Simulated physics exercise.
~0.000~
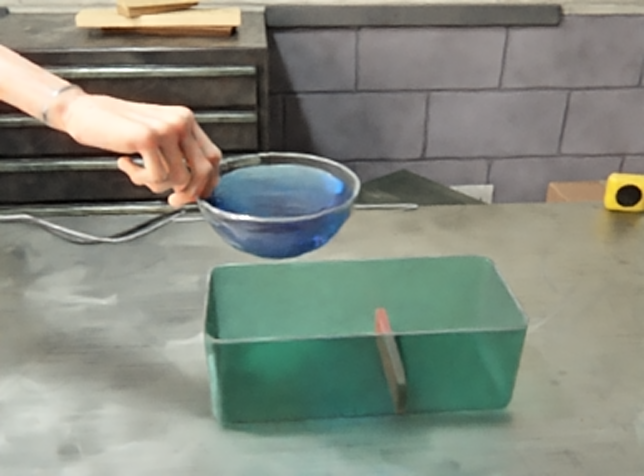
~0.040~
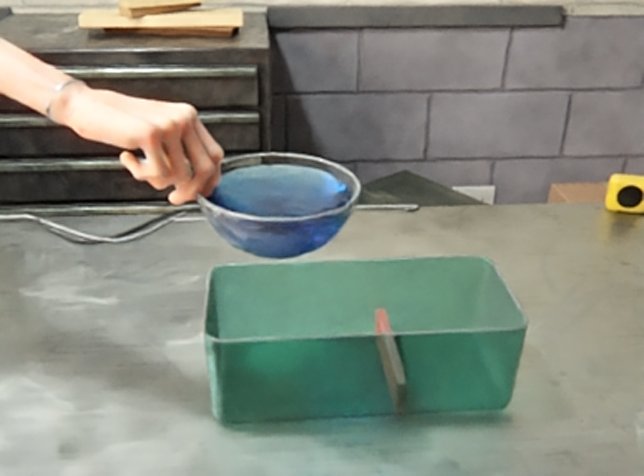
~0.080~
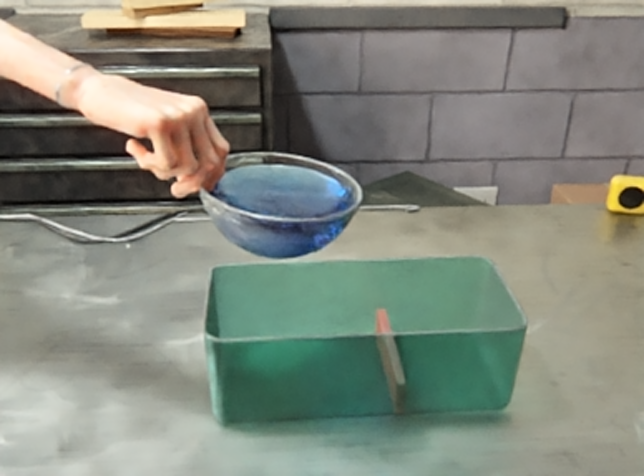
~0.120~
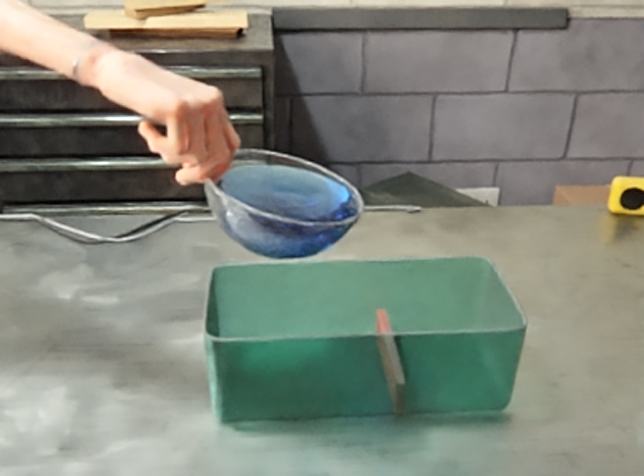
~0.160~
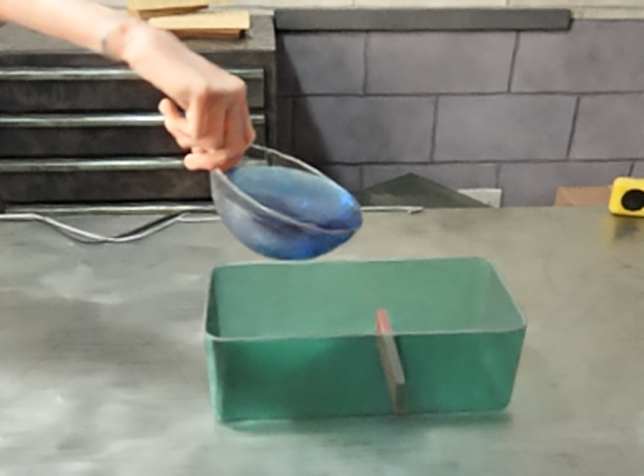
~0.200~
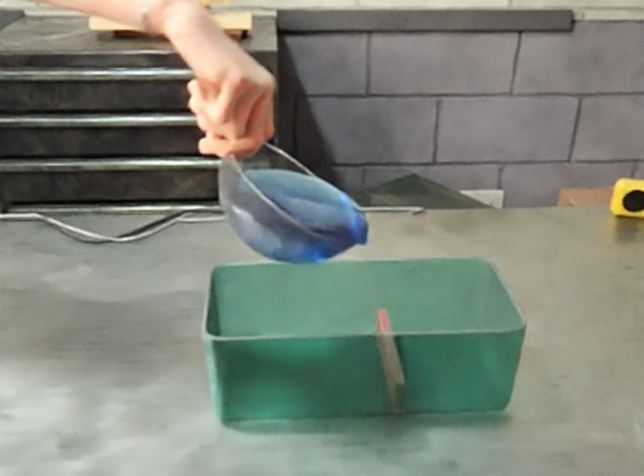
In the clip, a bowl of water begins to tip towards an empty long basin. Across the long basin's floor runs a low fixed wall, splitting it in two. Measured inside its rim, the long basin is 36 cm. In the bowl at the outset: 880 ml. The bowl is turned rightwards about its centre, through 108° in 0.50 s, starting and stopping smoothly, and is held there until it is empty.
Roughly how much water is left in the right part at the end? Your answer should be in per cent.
Roughly 33 per cent is left in the right part.
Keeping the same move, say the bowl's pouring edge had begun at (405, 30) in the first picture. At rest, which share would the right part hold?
Result then: Approx. 65 %.
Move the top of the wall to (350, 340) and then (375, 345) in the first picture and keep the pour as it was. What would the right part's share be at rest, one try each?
I'd put it at about 70 per cent for the first and about 50 per cent for the second.
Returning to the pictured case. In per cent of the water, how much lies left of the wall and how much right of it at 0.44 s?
I'd say about 58 left and about 30 right.
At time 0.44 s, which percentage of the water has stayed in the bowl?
2 %.
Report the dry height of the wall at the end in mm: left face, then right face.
Left side: Around 28 mm. Right side: Around 30 mm.
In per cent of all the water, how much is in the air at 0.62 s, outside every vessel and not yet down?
Roughly 12 %.
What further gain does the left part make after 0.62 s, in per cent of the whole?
I'd say near 0 percent.
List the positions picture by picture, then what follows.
In the first frame, tilt 0°; pouring edge (358, 183); surface from (201, 193) to (353, 188); the long basin's rim runs from (207, 302) to (509, 290); the wall's top is at (391, 344).
In the second frame, tilt 2°; pouring edge (359, 186); surface from (201, 191) to (353, 190).
In the third frame, tilt 7°; pouring edge (360, 192); surface from (204, 188) to (354, 194).
In the fourth frame, tilt 15°; pouring edge (362, 203); surface from (209, 183) to (357, 198).
In the fifth frame, tilt 25°; pouring edge (361, 217); surface from (215, 180) to (352, 205); 2 per cent is over the edge.
In the sixth frame, tilt 37°; pouring edge (356, 232); surface from (222, 184) to (336, 209); 9 per cent is over the edge.
After 0.44 s the tilt is 104° and 2 per cent is still to pour, 59 is left of the wall and 29 right of it.
After 0.62 s the tilt is 108° and 0 per cent is still to pour, 59 is left of the wall and 30 right of it.
After 0.80 s the tilt is 108° and 0 per cent is still to pour, 57 is left of the wall and 33 right of it.
After 1.00 s the tilt is 108° and 0 per cent is still to pour, 59 is left of the wall and 33 right of it.
In the end 59 per cent lies left of the wall, 33 right of it and 8 outside.
